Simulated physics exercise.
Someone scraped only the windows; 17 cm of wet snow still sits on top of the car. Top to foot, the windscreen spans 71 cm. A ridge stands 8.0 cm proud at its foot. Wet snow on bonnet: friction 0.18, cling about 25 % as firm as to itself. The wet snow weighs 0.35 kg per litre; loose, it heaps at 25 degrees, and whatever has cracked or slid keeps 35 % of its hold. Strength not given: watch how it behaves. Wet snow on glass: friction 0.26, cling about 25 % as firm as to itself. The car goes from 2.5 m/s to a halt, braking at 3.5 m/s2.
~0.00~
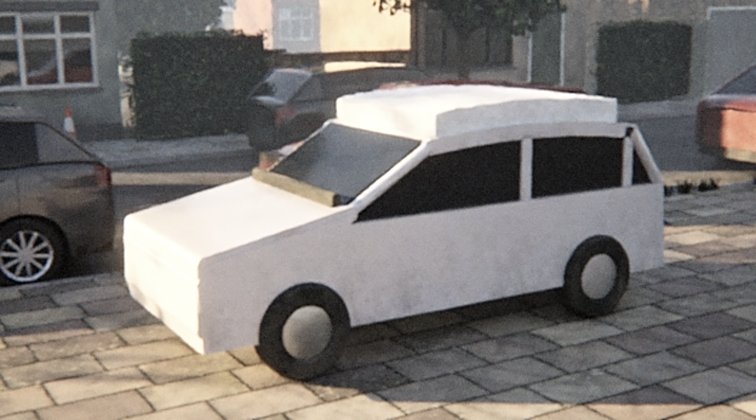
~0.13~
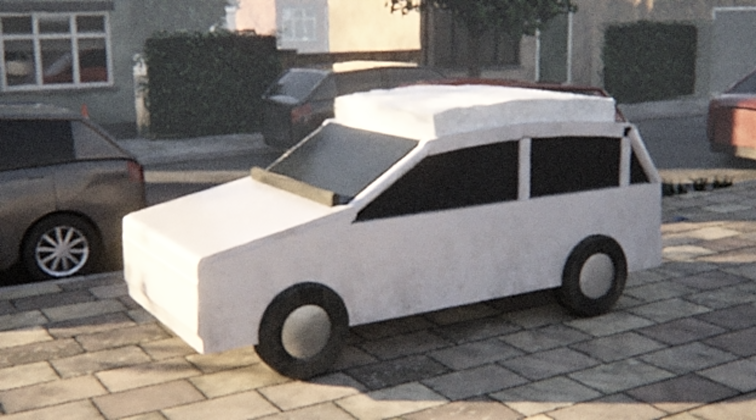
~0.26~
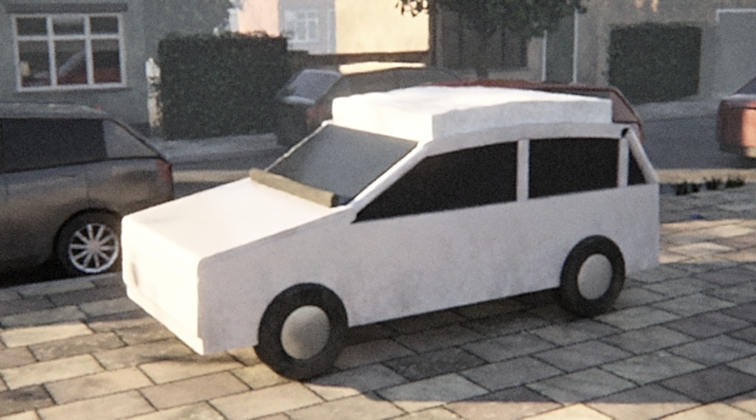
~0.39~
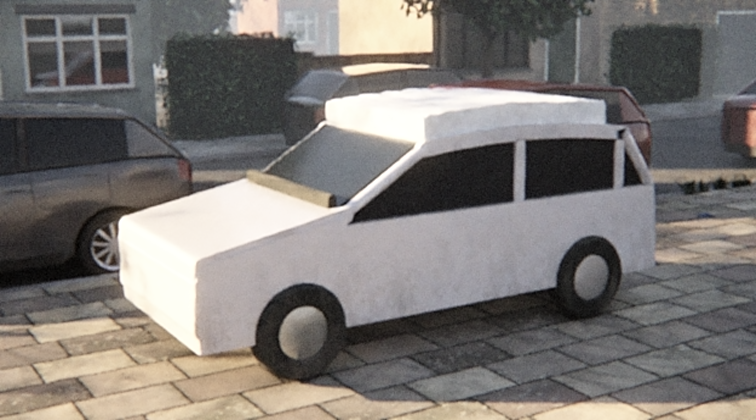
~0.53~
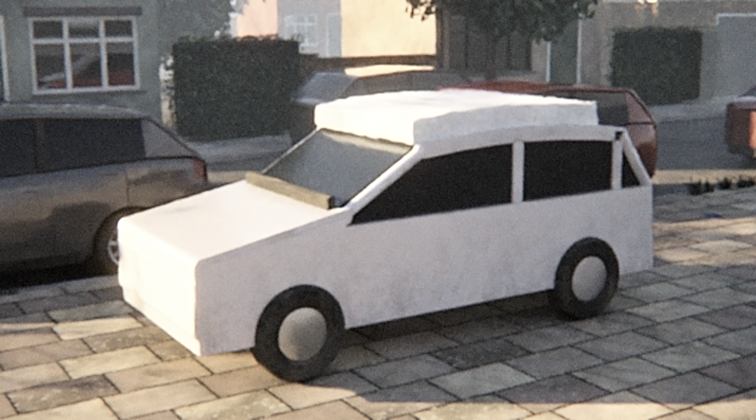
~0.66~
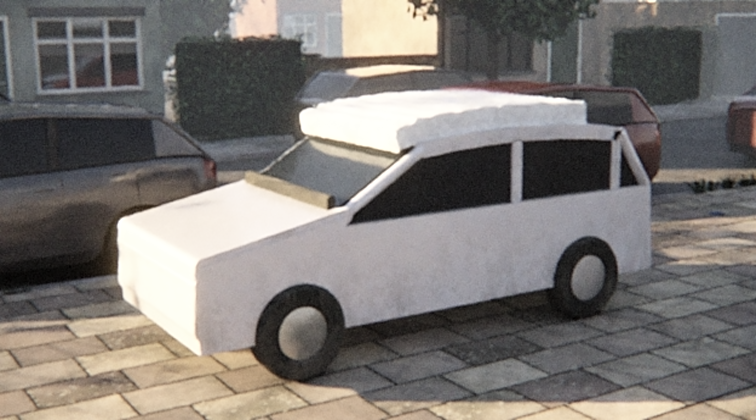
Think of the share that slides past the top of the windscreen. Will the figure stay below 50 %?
No, it is above 50 %.
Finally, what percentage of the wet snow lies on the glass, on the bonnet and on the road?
In the end some 40 percent lies on the glass, 14 percent on the bonnet, and 20 percent on the road.
By 1.00 s, 60 % of the snow is on the roof, 35 % on the glass, 5 % on the bonnet and none has gone off the nose.
By 1.40 s, 45 % of the snow is on the roof, 29 % on the glass, 26 % on the bonnet and none has gone off the nose.
By 1.81 s, 33 % of the snow is on the roof, 34 % on the glass, 31 % on the bonnet and 2 % has gone off the nose.
By 2.21 s, 26 % of the snow is on the roof, 38 % on the glass, 26 % on the bonnet and 9 % has gone off the nose.
By 3.50 s, at the end, 25 % of the snow is on the roof, 40 % on the glass, 14 % on the bonnet and 22 % has gone off the nose.
